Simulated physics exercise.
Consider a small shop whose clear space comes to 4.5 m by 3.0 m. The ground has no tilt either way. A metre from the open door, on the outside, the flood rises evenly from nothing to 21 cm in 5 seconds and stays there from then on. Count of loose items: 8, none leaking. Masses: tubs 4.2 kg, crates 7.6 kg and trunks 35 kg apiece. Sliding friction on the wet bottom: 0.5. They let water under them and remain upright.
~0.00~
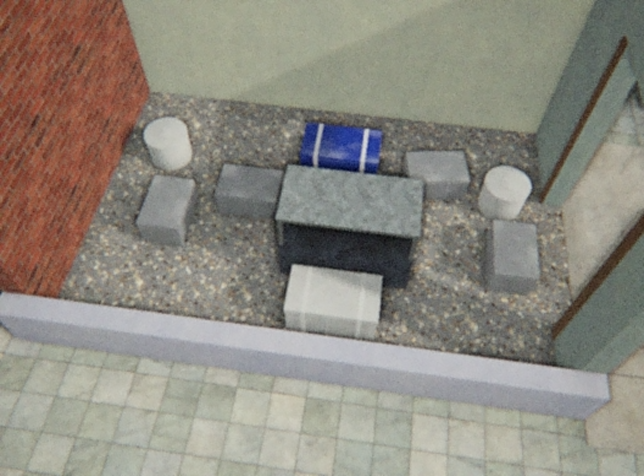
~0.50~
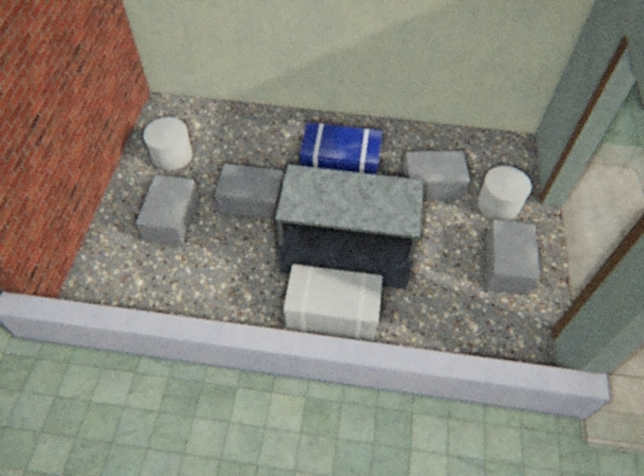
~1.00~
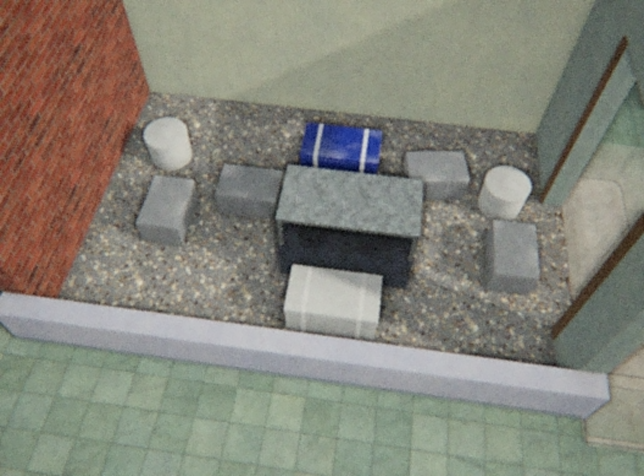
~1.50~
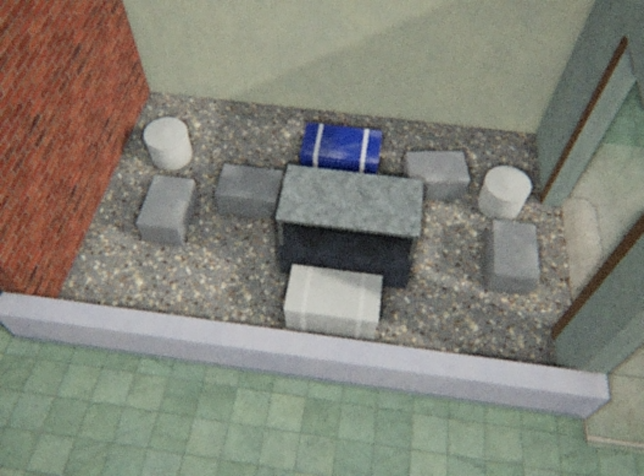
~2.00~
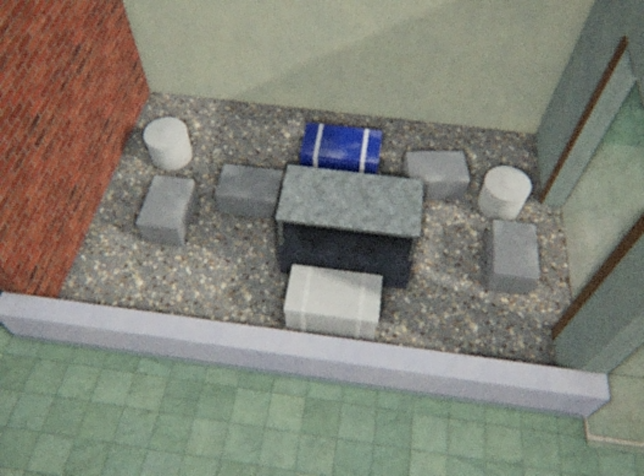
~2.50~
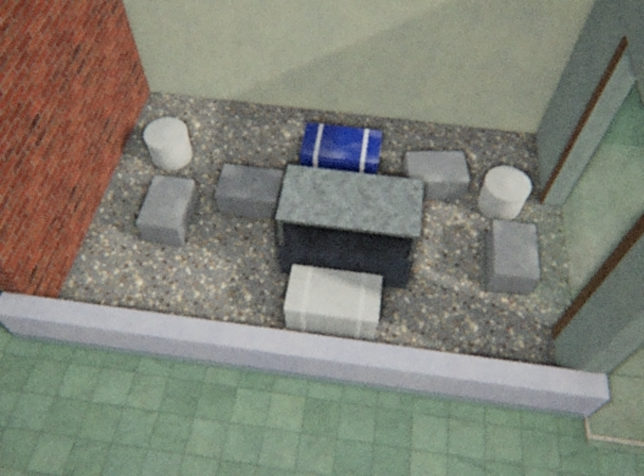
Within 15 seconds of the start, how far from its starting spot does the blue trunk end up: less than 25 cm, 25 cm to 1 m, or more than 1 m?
It's going to be taken off.
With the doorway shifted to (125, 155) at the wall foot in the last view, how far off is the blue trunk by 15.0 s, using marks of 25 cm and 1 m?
Observation: Blue trunk large displacement.
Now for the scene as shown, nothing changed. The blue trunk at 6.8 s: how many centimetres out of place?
Close to 0 cm.
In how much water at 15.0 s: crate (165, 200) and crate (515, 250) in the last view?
Some 18 cm at the first, some 16 cm at the second.
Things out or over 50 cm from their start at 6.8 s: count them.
That would be 3.
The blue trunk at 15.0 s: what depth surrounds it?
I'd say around 20 cm.
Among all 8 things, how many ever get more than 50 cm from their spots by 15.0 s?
That makes 8.
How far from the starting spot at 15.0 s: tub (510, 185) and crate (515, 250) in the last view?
80 cm, 250 cm.
After 3.5 s the blue trunk is near (342, 142), 0.0 m from its start, aground; 0 afloat.
After 6.8 s the blue trunk is near (341, 142), 0.0 m from its start, aground; 3 afloat.
After 11.0 s the blue trunk is near (315, 126), 0.4 m from its start, aground; 7 afloat.
After 15.0 s the blue trunk is near (210, 107), 1.4 m from its start, afloat; 8 afloat.
